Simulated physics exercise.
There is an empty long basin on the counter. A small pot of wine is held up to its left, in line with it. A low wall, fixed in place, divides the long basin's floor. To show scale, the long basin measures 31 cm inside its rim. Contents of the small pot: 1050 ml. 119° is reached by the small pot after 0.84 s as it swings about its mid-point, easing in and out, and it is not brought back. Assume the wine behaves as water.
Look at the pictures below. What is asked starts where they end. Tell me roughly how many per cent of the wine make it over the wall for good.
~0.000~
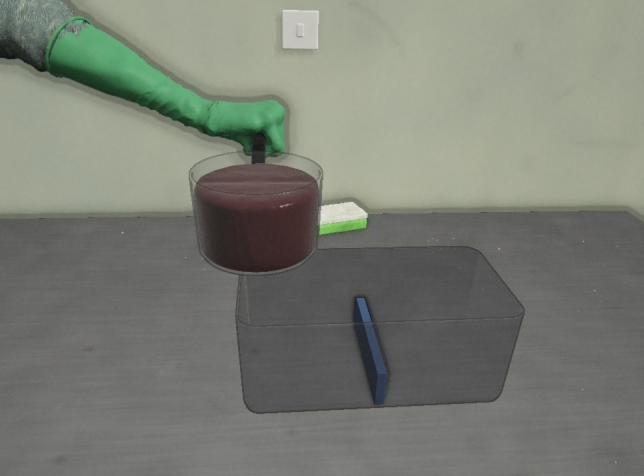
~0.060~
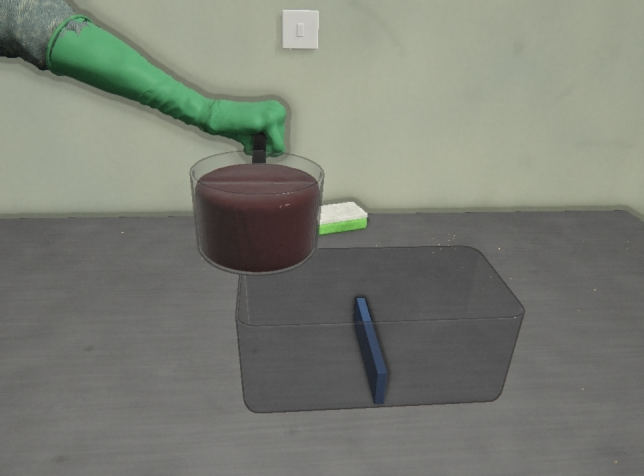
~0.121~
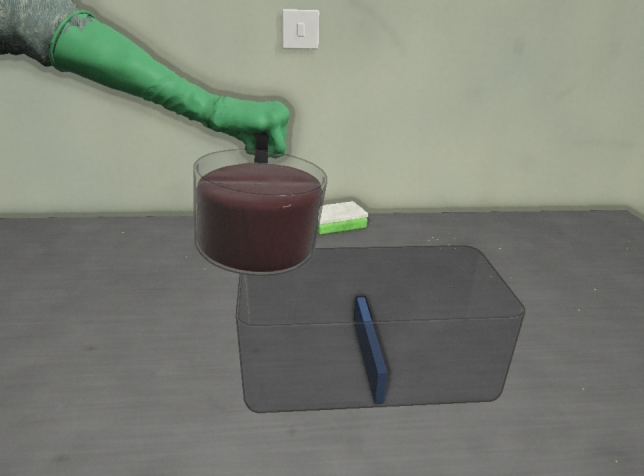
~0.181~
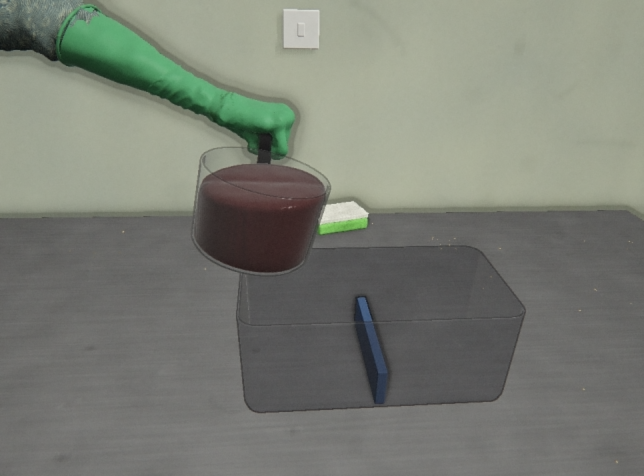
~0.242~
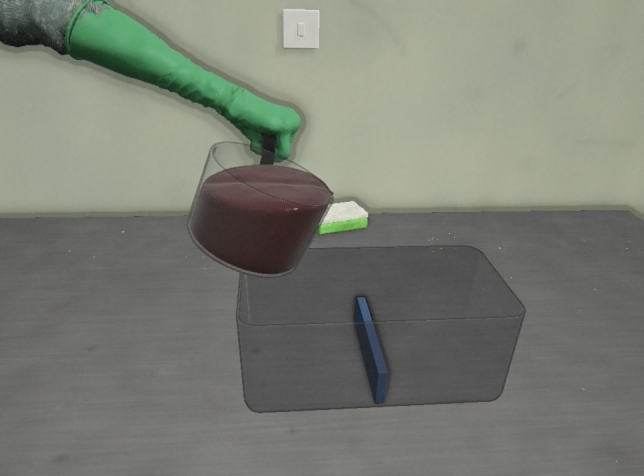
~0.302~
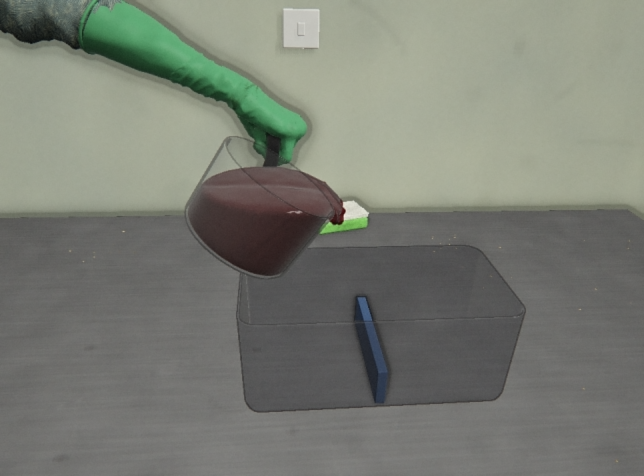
Roughly 37 per cent make it over.
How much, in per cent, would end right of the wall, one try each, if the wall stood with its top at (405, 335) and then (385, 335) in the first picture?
One try each: Around 10 percent and then around 20 percent.
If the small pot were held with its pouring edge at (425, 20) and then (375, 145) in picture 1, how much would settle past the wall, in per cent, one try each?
I'd say 65 percent on the first go, 85 percent on the next.
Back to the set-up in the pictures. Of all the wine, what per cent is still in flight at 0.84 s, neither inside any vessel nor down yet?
Around 3 percent of it is airborne.
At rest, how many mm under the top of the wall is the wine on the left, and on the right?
Noted: Left near 20 mm, right near 32 mm.
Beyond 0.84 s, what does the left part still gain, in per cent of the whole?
It comes to some 3 per cent.
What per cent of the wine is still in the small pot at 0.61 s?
Roughly 32 percent.
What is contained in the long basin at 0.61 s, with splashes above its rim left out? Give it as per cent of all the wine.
Roughly 46 percent.
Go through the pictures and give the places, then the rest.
Tilt 0°; pouring edge (321, 172); surface from (195, 182) to (318, 182); the long basin's rim runs from (239, 286) to (499, 279); the wall's top is at (370, 333), in the first frame.
Tilt 1°; pouring edge (322, 173); surface from (195, 181) to (319, 182), in the second frame.
Tilt 6°; pouring edge (325, 178); surface from (197, 181) to (322, 182), in the third frame.
Tilt 13°; pouring edge (329, 186); surface from (201, 182) to (325, 184), in the fourth frame.
Tilt 23°; pouring edge (331, 197); surface from (199, 189) to (328, 190); 1 per cent is over the edge, in the fifth frame.
Tilt 34°; pouring edge (332, 210); surface from (195, 191) to (328, 199); 5 per cent is over the edge, in the sixth frame.
Then, 0.61 s in, the tilt is 99° and 32 per cent is still to pour, 20 is left of the wall and 26 right of it.
Then, 0.84 s in, the tilt is 119° and 3 per cent is still to pour, 59 is left of the wall and 35 right of it.
Then, 1.08 s in, the tilt is 119° and 0 per cent is still to pour, 63 is left of the wall and 36 right of it.
Then, 1.34 s in, the tilt is 119° and 0 per cent is still to pour, 62 is left of the wall and 37 right of it.
Finally, 62 per cent lies left of the wall, 37 right of it and 1 outside.
